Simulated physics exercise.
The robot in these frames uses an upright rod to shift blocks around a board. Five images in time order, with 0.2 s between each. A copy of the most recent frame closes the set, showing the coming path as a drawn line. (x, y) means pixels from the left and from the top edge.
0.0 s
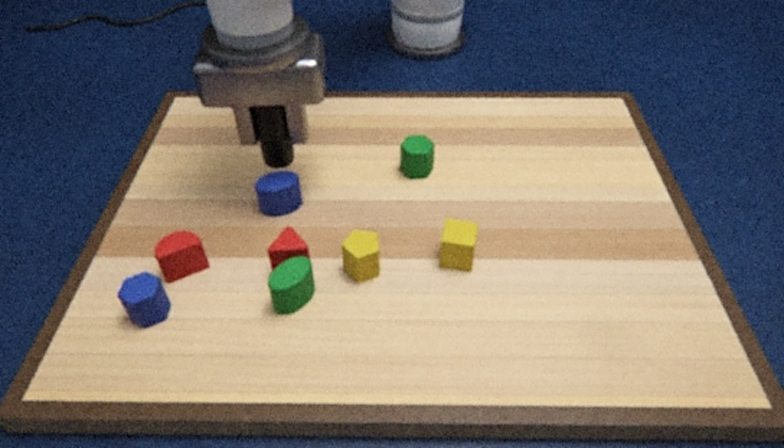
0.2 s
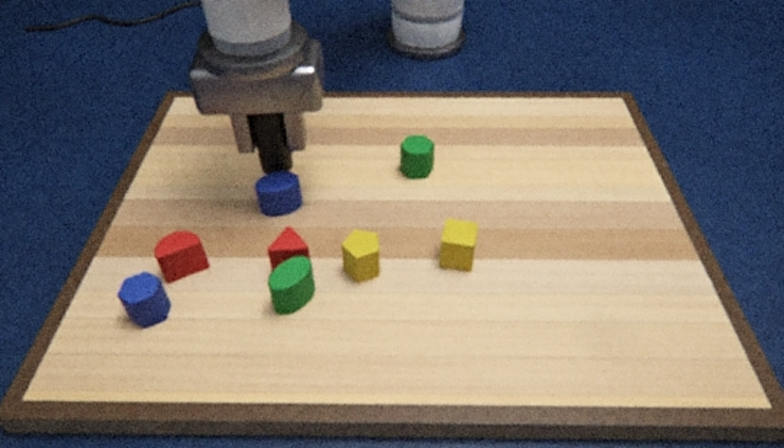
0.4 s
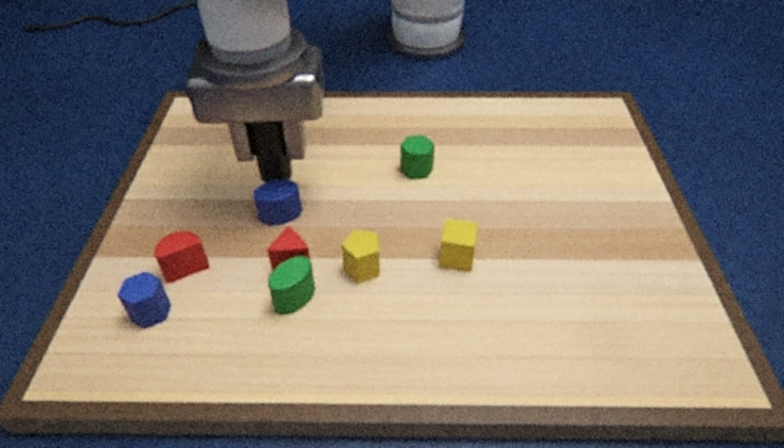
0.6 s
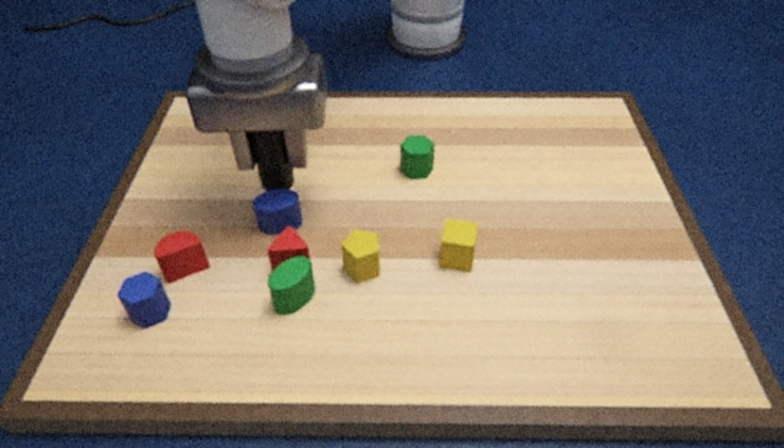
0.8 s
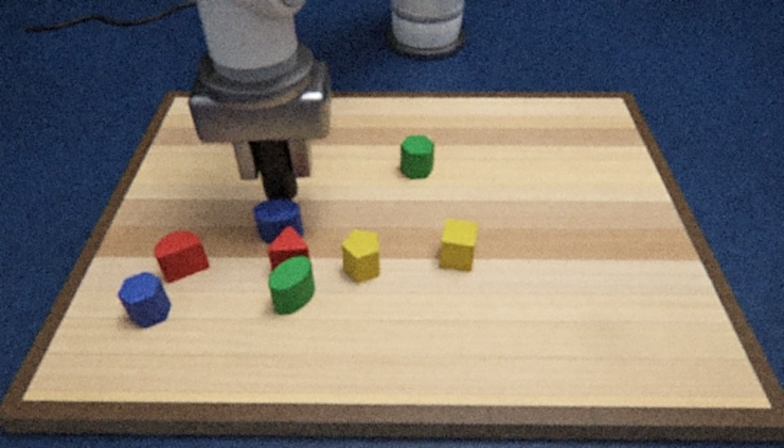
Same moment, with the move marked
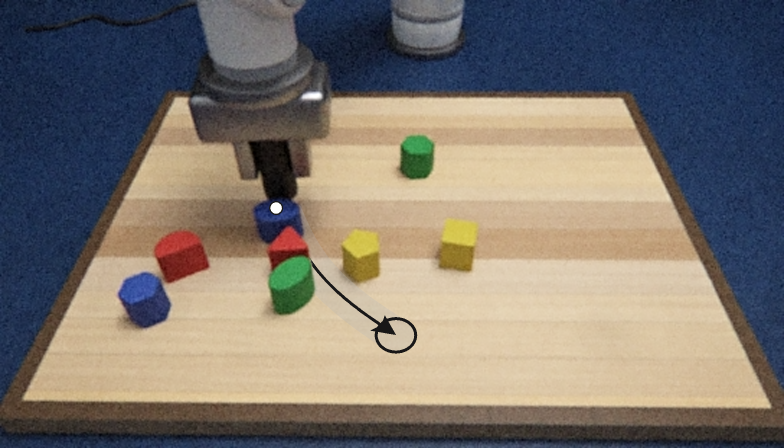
A robot arm lowered its dark rod toward a blue oval block on a wooden board, then slowly pushed it a short way down toward the red triangle, while the other blocks stayed still.
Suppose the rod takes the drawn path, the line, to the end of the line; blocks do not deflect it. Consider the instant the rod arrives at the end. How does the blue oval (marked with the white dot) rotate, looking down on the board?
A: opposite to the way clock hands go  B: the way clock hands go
My pick is B.
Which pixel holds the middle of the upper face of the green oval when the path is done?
I expect it at (298, 291).
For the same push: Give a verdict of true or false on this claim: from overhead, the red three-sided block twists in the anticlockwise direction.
That is true.
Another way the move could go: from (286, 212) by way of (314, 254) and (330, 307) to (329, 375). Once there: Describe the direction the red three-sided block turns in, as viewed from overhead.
Anticlockwise.
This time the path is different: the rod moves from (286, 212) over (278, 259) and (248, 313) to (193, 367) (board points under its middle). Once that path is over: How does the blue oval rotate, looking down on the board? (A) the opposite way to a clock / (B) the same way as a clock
My answer is option A.
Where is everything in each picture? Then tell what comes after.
The first picture shows rod tip at (280, 160); block tops, blue oval at (277, 180); red three-sided block at (288, 240); green oval at (290, 272); yellow pentagon at (362, 242).
The second picture shows rod at (278, 167); blocks unchanged.
The third picture shows rod at (277, 175); blue oval at (276, 189).
The fourth picture shows rod at (278, 184); blue oval at (275, 198).
The fifth picture shows rod at (282, 193); blue oval at (276, 208); red three-sided block at (288, 240); green oval at (290, 272); yellow pentagon at (362, 242).
Path on the board, from (286, 212) through (306, 254) and (342, 296) to (396, 335); the dot is on the blue oval.
On the path given first. One third of the way, rod at (302, 235); blue oval at (270, 245), turned 80° clockwise; red three-sided block at (276, 273), turned 70° anticlockwise; green oval at (298, 291).
Two thirds of the way, rod at (341, 277); blue oval at (270, 246), turned 85° clockwise; red three-sided block at (275, 274), turned 70° anticlockwise; green oval at (298, 291).
At the end, rod at (396, 316); blue oval at (270, 246), turned 85° clockwise; red three-sided block at (275, 274), turned 70° anticlockwise; green oval at (298, 291); yellow pentagon in place.
